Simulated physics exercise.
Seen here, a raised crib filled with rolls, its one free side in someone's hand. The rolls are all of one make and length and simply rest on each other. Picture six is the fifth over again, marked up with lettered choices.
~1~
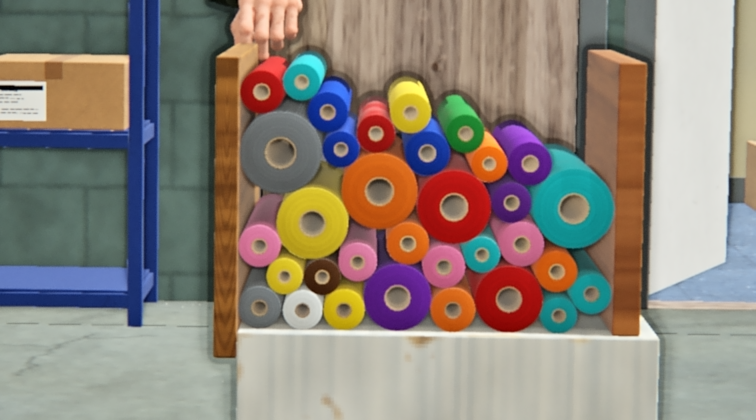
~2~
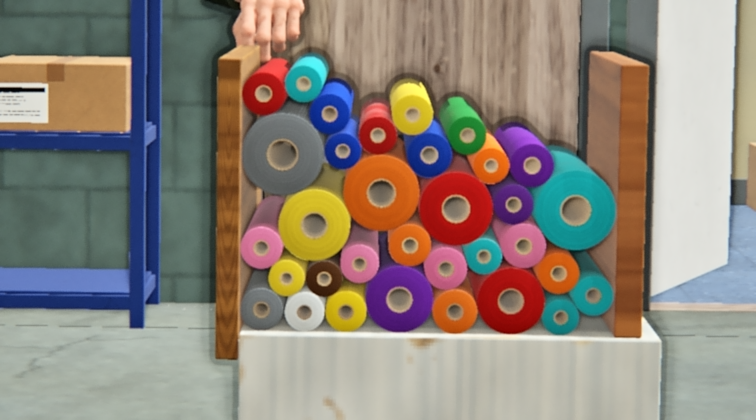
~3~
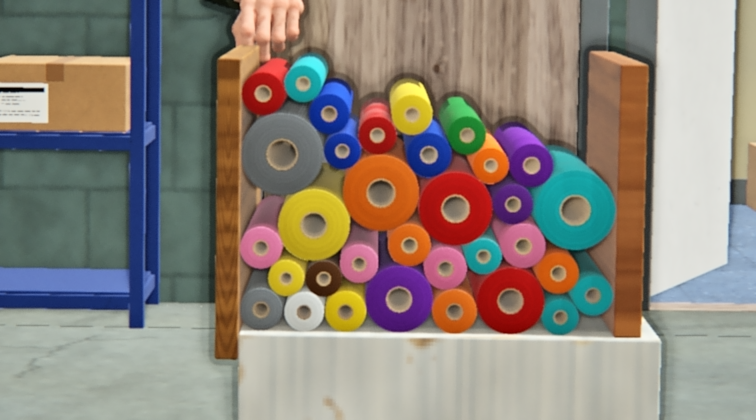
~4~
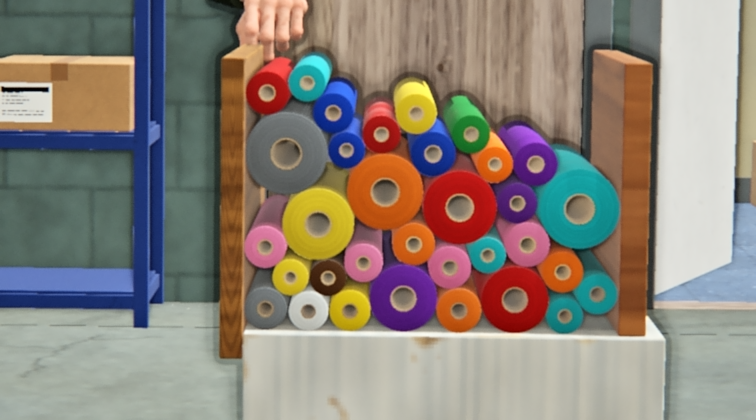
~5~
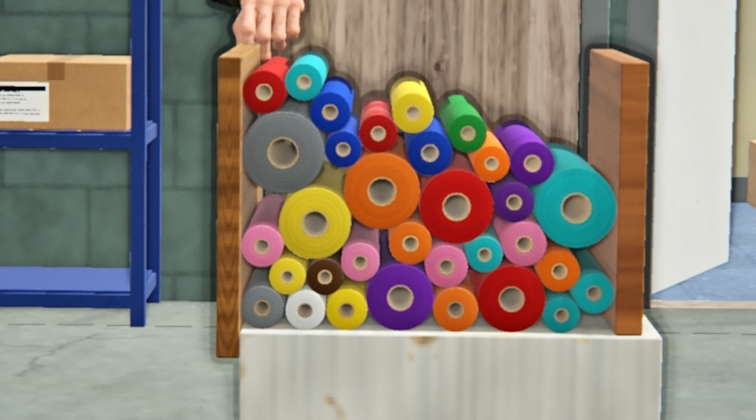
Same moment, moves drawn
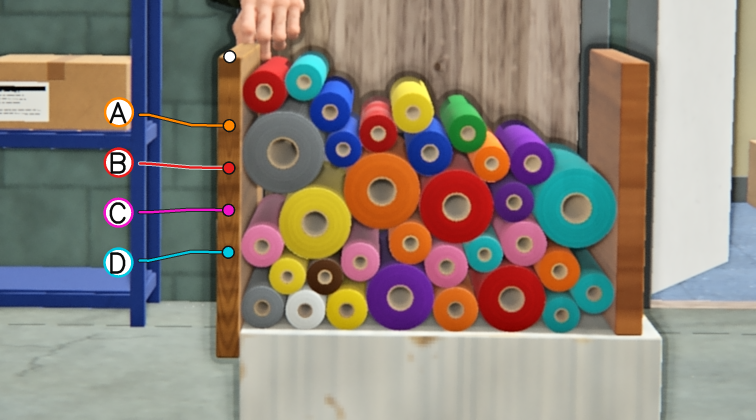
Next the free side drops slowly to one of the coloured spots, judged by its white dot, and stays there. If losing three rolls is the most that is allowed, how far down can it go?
Slide it to C.
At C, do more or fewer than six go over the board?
Fewer than six.
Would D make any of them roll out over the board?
At D: Yes.
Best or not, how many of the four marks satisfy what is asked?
Three of them.
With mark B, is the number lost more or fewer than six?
At B, fewer than six.
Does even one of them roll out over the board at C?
At C: Yes.
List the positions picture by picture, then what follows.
A red roll (508, 299); a yellow roll (312, 223); a turquoise roll (482, 254), in the first picture.
A turquoise roll (484, 256); a red roll (455, 208), in the second picture.
A red roll (378, 135); a green roll (467, 135), in the third picture.
Side board (245, 187); a grey roll (265, 309), in the fourth picture.
A red roll (511, 299); a yellow roll (315, 223); a turquoise roll (485, 254), in the fifth picture.
On the marked copy, A at (229, 126); B at (229, 168); C at (228, 210); D at (228, 252); the white dot at (230, 57).
Taking C. A third of the way, top of the board (242, 129).
Two thirds of the way, top of the board (241, 209).
When it is over, top of the board (241, 209), one out over the board.
As for the rest, A none out over the board; B one out over the board; D four out over the board.
